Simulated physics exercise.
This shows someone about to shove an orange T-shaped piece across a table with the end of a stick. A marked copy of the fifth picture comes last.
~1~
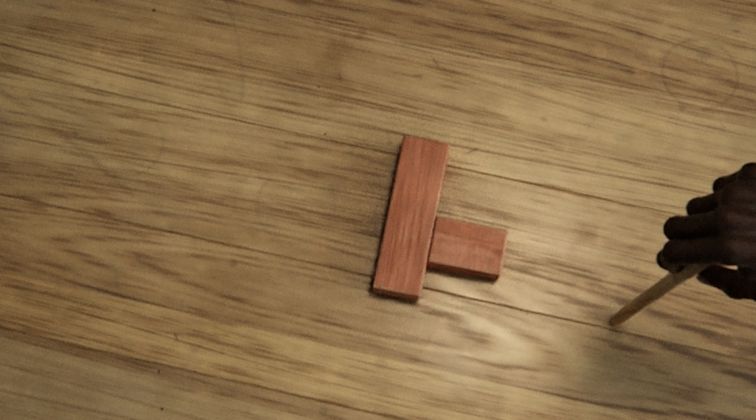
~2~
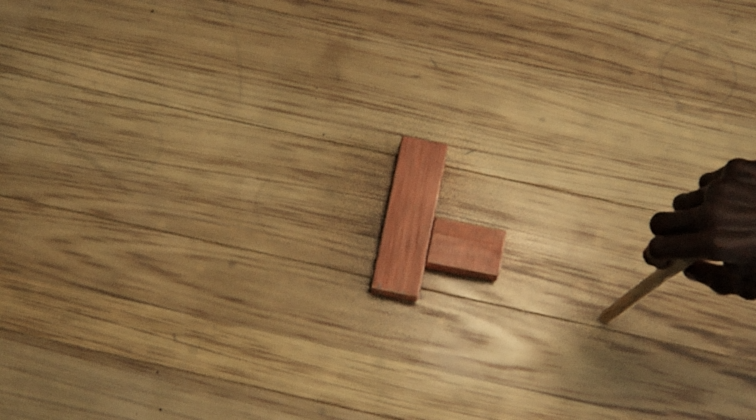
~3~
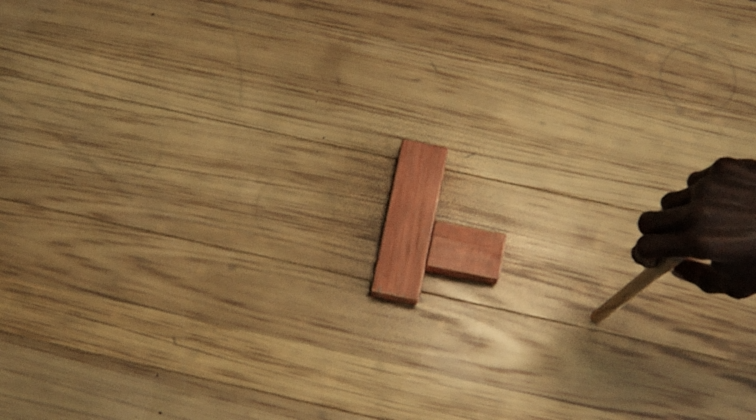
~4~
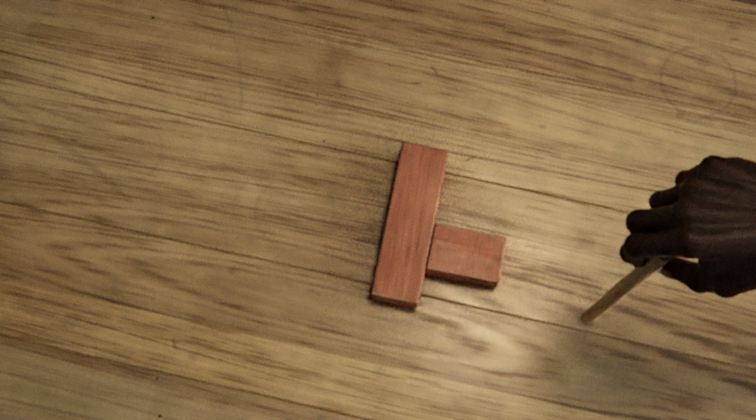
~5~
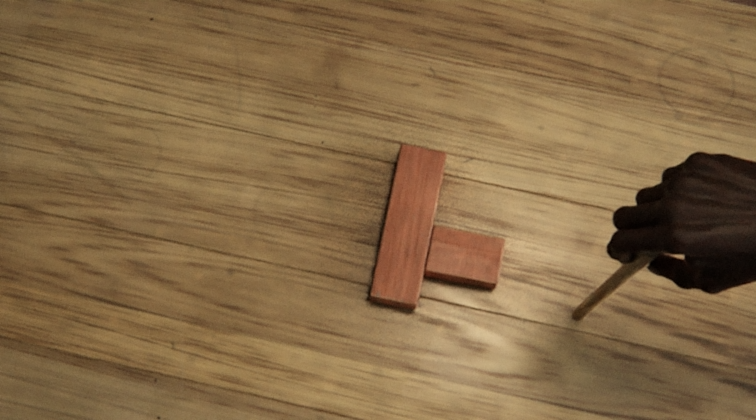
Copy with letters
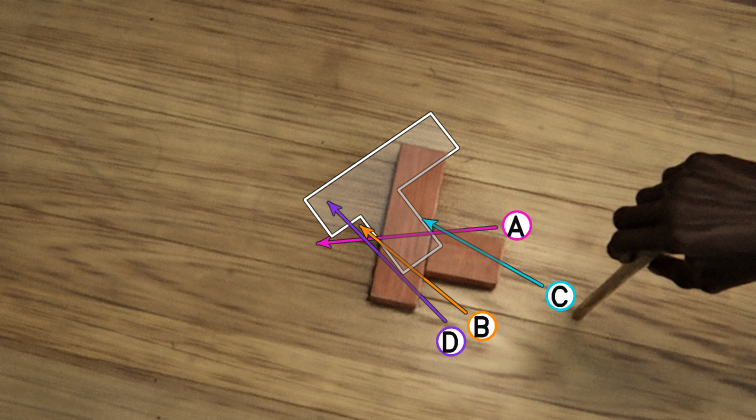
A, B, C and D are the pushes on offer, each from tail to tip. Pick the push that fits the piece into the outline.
Push along B.
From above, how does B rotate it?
Clockwise.
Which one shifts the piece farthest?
Stroke A.
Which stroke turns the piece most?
Stroke D.
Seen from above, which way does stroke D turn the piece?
Clockwise.
On the copy, A from (496, 227) to (317, 243); B from (466, 313) to (360, 226); C from (542, 286) to (423, 219); D from (445, 321) to (329, 202).
On B. First, foot of the stick (427, 281), piece (408, 220).
Then, foot of the stick (388, 250), piece (392, 186).
Finally, foot of the stick (360, 227), piece (384, 168); it fills the outline.
By contrast, A leaves the piece out of the outline, at (299, 265); C leaves the piece out of the outline, at (319, 202); D leaves the piece out of the outline, at (379, 160).
